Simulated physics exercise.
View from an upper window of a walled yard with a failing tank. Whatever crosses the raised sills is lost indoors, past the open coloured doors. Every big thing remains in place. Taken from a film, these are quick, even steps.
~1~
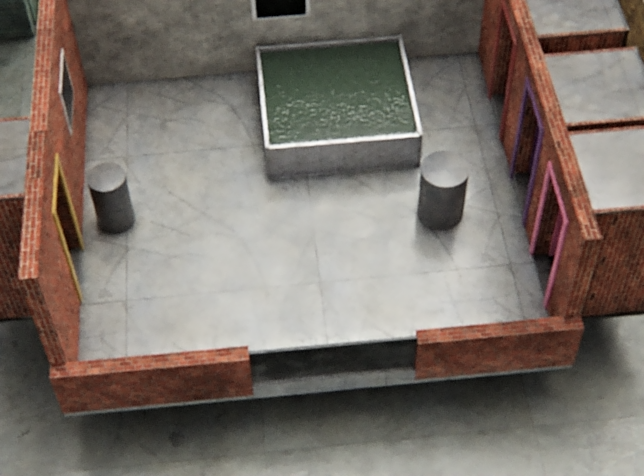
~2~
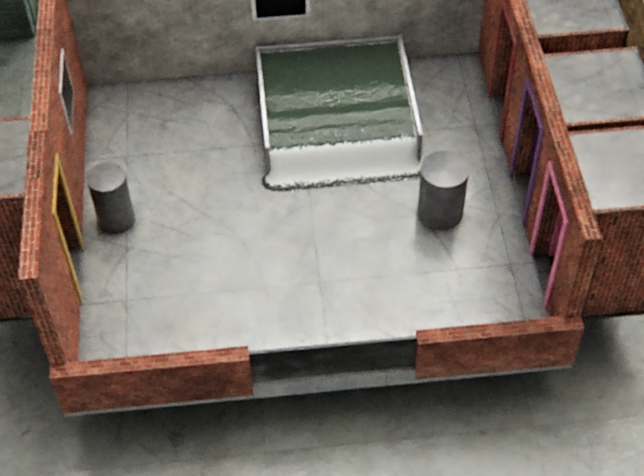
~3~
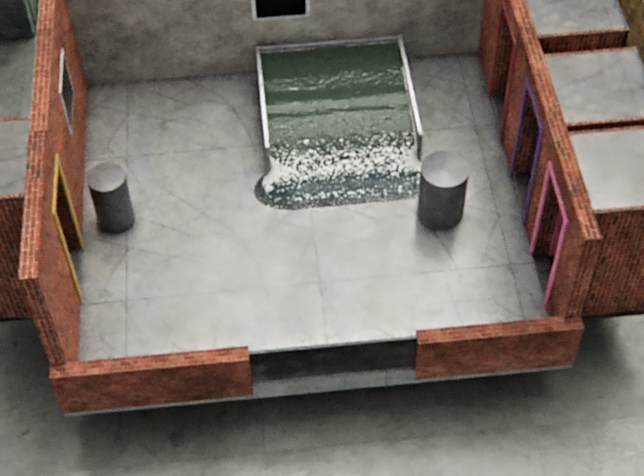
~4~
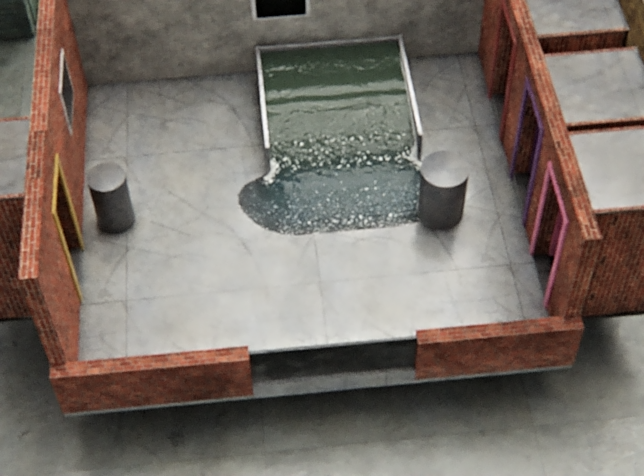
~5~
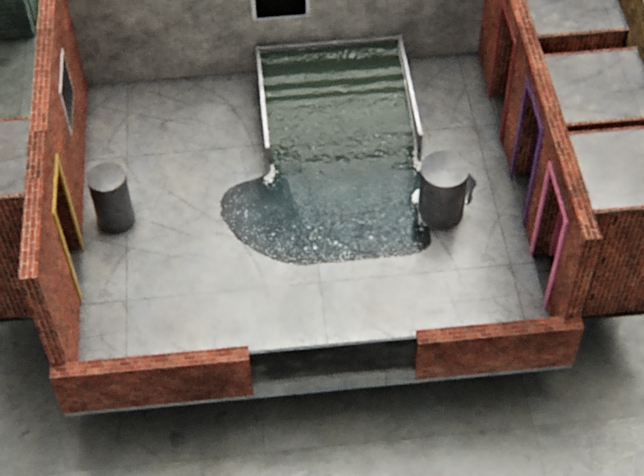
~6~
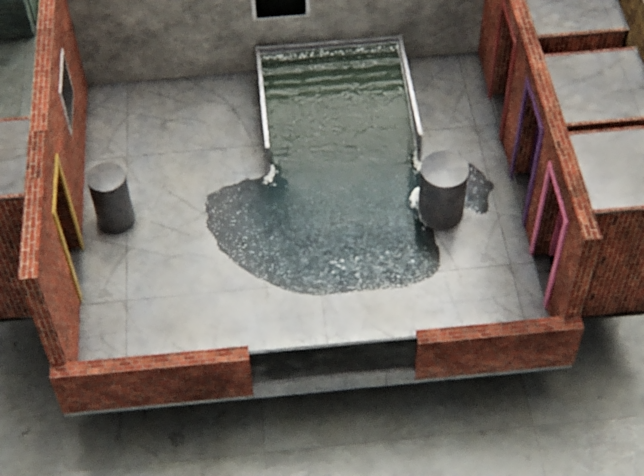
Greenish water bursts through the front of a pale rectangular tank at the back of a grey, brick-walled yard, seen from above by a still camera. Two grey cylinders stand left and right, with a yellow-framed opening on the left wall and purple and pink ones on the right. The water spreads forward and leftward in a foaming, rounded sheet, then parts around the right cylinder.
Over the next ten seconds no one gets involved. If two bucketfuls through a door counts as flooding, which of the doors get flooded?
The purple door does not get flooded; the red door does not get flooded; the pink door gets flooded; the yellow door gets flooded.
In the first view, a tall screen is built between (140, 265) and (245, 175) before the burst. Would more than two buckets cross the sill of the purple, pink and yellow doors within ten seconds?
The purple door stays shy of it, the pink door tops the mark and the yellow door tops the mark.
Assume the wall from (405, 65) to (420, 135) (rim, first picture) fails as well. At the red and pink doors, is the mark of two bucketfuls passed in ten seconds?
Red door: Above the limit; pink door: Above the limit.
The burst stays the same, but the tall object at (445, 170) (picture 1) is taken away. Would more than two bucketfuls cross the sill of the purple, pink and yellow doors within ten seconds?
One by one: The purple one lets less in; the pink one floods; the yellow one lets more in.
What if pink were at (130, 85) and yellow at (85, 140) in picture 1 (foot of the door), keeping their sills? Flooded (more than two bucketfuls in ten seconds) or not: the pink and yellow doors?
I'd say pink door overflows, while yellow door falls short.
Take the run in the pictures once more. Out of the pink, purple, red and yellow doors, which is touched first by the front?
I choose the purple door.
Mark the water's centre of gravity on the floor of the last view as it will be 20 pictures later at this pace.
It is near (329, 258).
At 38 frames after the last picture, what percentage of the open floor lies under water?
My estimate is close to 95 per cent.
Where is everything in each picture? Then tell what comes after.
In the first frame, the water tank at (336, 93) is whole and still.
In the second frame, water pours out at (344, 161) and has run to (265, 179).
In the third frame, water pours out at (344, 162) and has run to (259, 191).
In the fourth frame, the front is at (245, 203), out from the gap at (344, 163).
In the fifth frame, the front is at (240, 232), out from the gap at (344, 163).
In the sixth frame, water pours out at (344, 163) and has run to (299, 288).
A moment on, water covers 40 % of the floor; the purple door wet at the sill, nothing in, the red door not reached, the pink door not reached, the yellow door not reached.
Next, water covers 55 % of the floor; the purple door wet at the sill, nothing in, the red door wet at the sill, nothing in, the pink door not reached, the yellow door not reached.
Then, water covers 65 % of the floor; the purple door wet at the sill, nothing in, the red door wet at the sill, nothing in, the pink door under two buckets in, the yellow door wet at the sill, nothing in.
Later, water covers 95 % of the floor; the purple door under two buckets in, the red door wet at the sill, nothing in, the pink door far over two buckets in, the yellow door over two buckets in.
In the end, water covers 100 % of the floor; the purple door under two buckets in, the red door wet at the sill, nothing in, the pink door far over two buckets in, the yellow door far over two buckets in.
